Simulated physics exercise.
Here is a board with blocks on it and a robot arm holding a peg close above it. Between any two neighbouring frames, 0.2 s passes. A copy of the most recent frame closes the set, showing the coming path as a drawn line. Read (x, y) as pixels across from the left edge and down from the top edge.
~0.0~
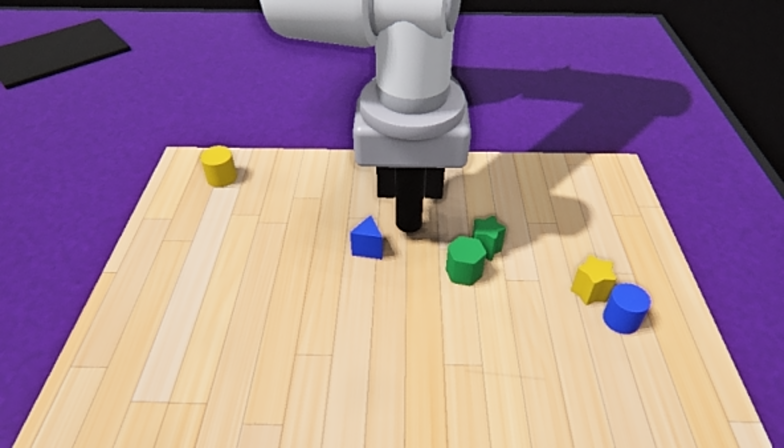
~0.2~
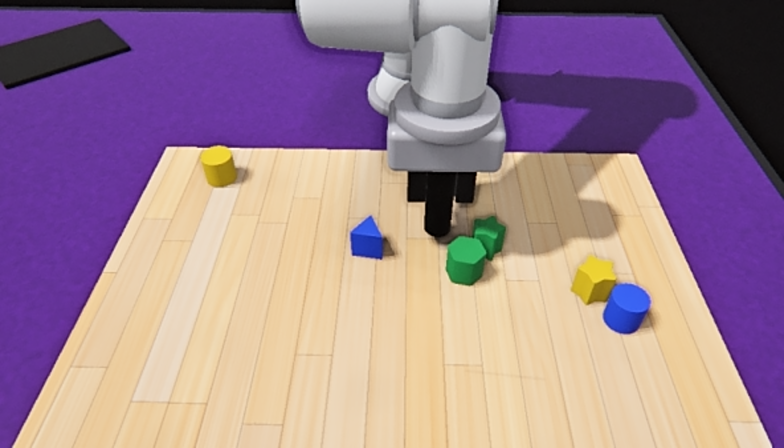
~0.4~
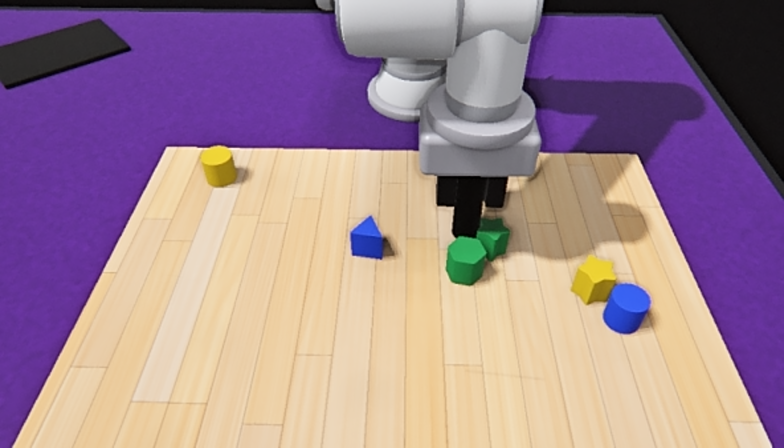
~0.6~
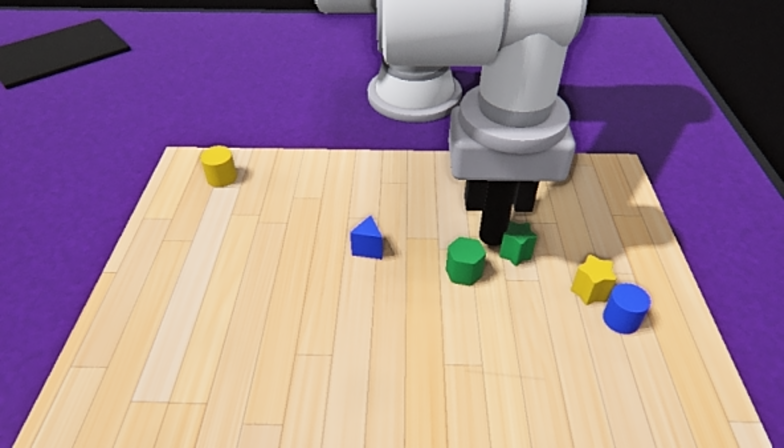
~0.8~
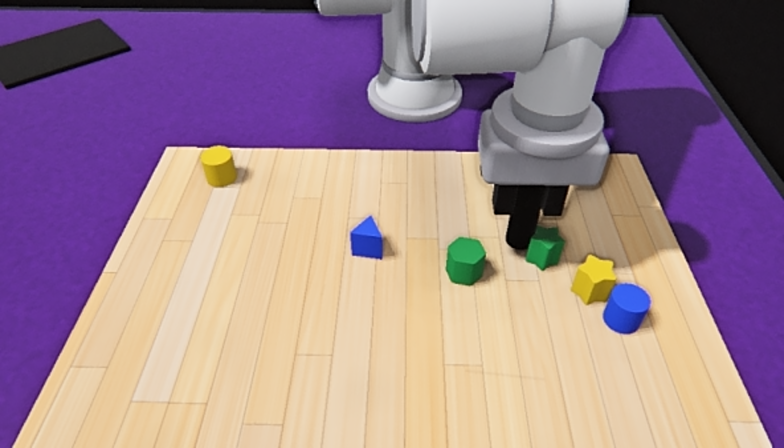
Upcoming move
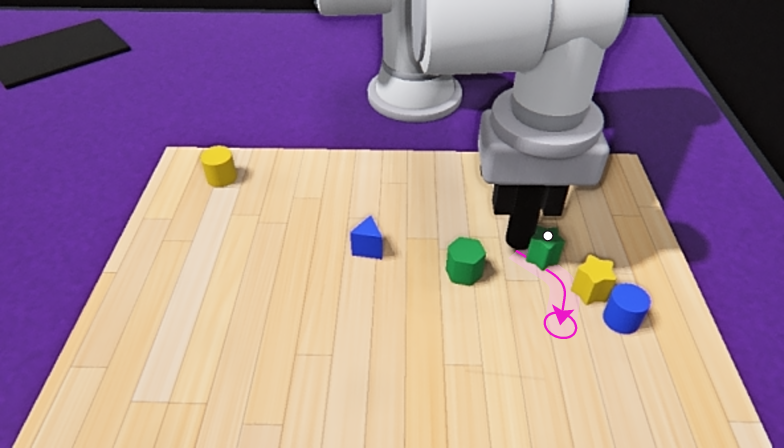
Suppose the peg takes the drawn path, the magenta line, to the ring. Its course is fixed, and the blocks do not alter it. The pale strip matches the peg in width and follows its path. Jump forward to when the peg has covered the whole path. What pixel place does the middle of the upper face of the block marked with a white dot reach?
I think it will end close to (591, 250).
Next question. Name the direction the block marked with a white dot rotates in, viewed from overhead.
It goes anticlockwise.
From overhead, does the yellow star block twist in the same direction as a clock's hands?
Yes
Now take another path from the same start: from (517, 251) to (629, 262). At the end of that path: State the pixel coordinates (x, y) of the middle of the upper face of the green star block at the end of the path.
My best guess is (645, 259).
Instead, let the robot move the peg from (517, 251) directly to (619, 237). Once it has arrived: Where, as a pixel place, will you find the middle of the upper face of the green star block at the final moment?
The answer is (584, 241).
The drawn path runs from (517, 251) via (547, 270) and (565, 295), ending at (560, 325); the dot is on the green star block.
On the path given first. One third of the way, peg (550, 259); green star block (581, 249), turned 20° anticlockwise; yellow star block (601, 270).
Two thirds of the way, peg (568, 285); green star block (591, 250), turned 50° anticlockwise; yellow star block (612, 270), turned 35° clockwise.
At the end, peg (564, 315); green star block (591, 250), turned 50° anticlockwise; yellow star block (612, 270), turned 35° clockwise; blue circle not moved.
